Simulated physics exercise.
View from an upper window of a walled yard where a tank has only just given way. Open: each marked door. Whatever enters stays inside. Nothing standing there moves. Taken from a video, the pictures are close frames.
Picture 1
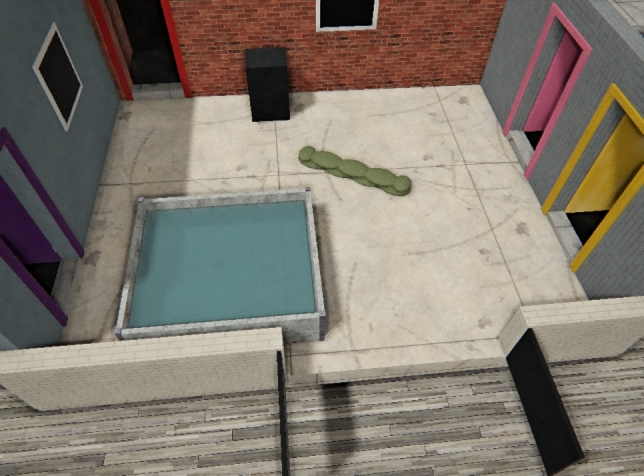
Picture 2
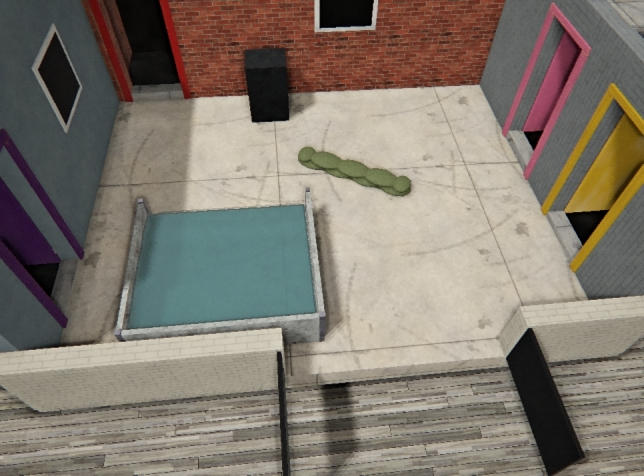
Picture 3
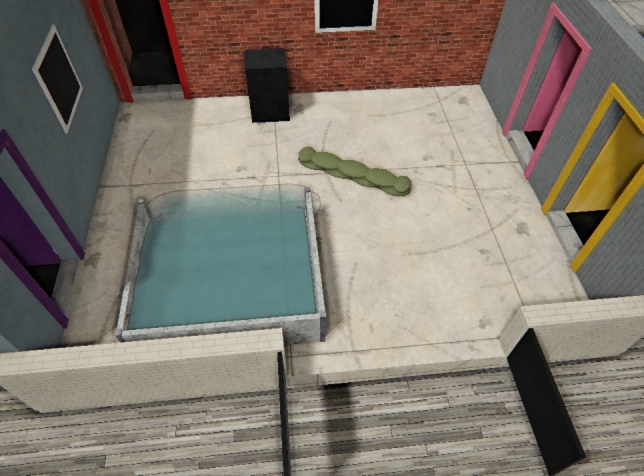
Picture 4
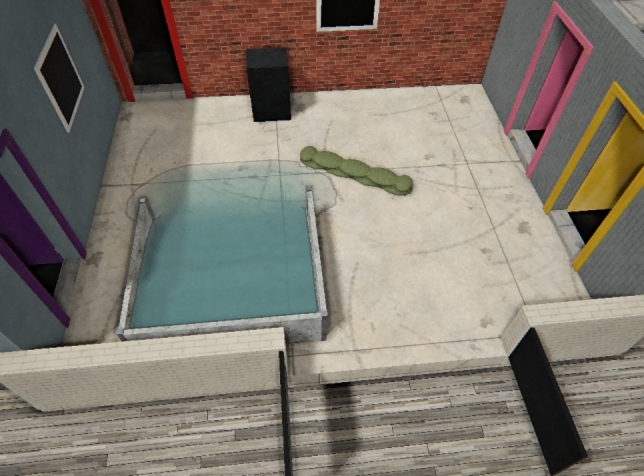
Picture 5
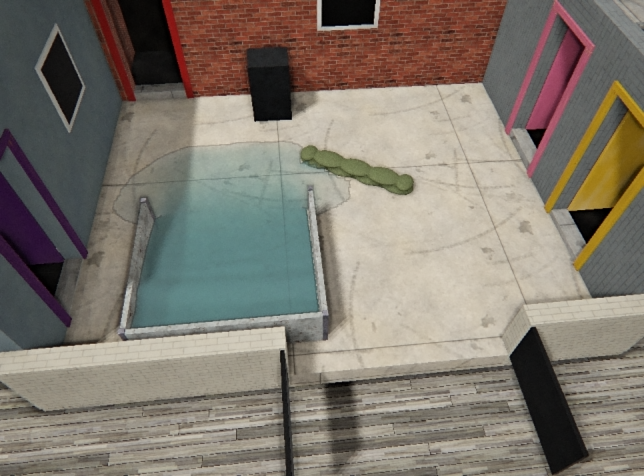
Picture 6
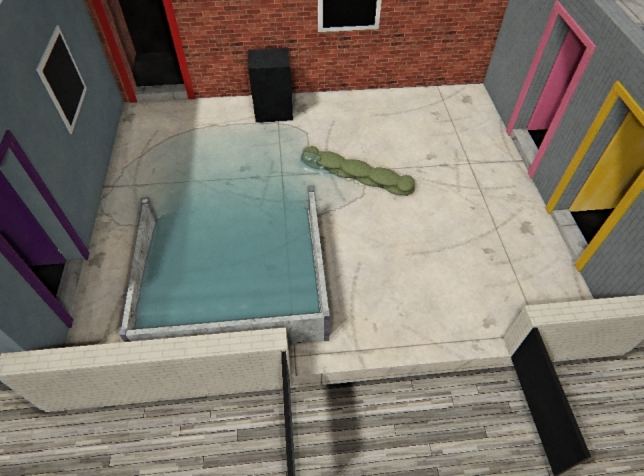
Water pours from the tank's open far side and spreads across the pale yard floor.
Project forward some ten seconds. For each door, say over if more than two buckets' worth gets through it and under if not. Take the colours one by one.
At the end, pink door: At most two buckets; red door: Over two buckets; yellow door: At most two buckets; purple door: Over two buckets.
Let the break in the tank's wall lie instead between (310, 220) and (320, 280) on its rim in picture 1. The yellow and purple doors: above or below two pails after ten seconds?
As for the doors, yellow gets past it and purple doesn't reach it.
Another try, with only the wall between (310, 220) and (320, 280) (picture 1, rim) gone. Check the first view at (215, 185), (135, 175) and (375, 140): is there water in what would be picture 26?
Going in your order, I'd say still bare, then still bare, then still bare.
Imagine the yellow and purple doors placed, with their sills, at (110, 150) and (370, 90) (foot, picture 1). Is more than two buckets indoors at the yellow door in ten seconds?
Note: Yellow one comes out above.
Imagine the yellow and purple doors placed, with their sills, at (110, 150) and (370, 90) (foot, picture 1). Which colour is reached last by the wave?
I reckon it is the door marked pink.
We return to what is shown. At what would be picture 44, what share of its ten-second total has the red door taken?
Something like 100 in a hundred.
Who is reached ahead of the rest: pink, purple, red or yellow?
Looks like the red-painted one gets there first.
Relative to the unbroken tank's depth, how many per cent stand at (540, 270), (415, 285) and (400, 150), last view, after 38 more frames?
8, 2 and 4 in a hundred, in turn.
A moment on, water covers 30 % of the floor; the pink door not reached, the red door wet at the sill, nothing in, the yellow door not reached, the purple door not reached.
Next, water covers 45 % of the floor; the pink door not reached, the red door under two buckets in, the yellow door not reached, the purple door not reached.
Then, water covers 65 % of the floor; the pink door not reached, the red door over two buckets in, the yellow door not reached, the purple door not reached.
Later, water covers 80 % of the floor; the pink door wet at the sill, nothing in, the red door over two buckets in, the yellow door wet at the sill, nothing in, the purple door wet at the sill, nothing in.
In the end, water covers 95 % of the floor; the pink door wet at the sill, nothing in, the red door over two buckets in, the yellow door under two buckets in, the purple door over two buckets in.
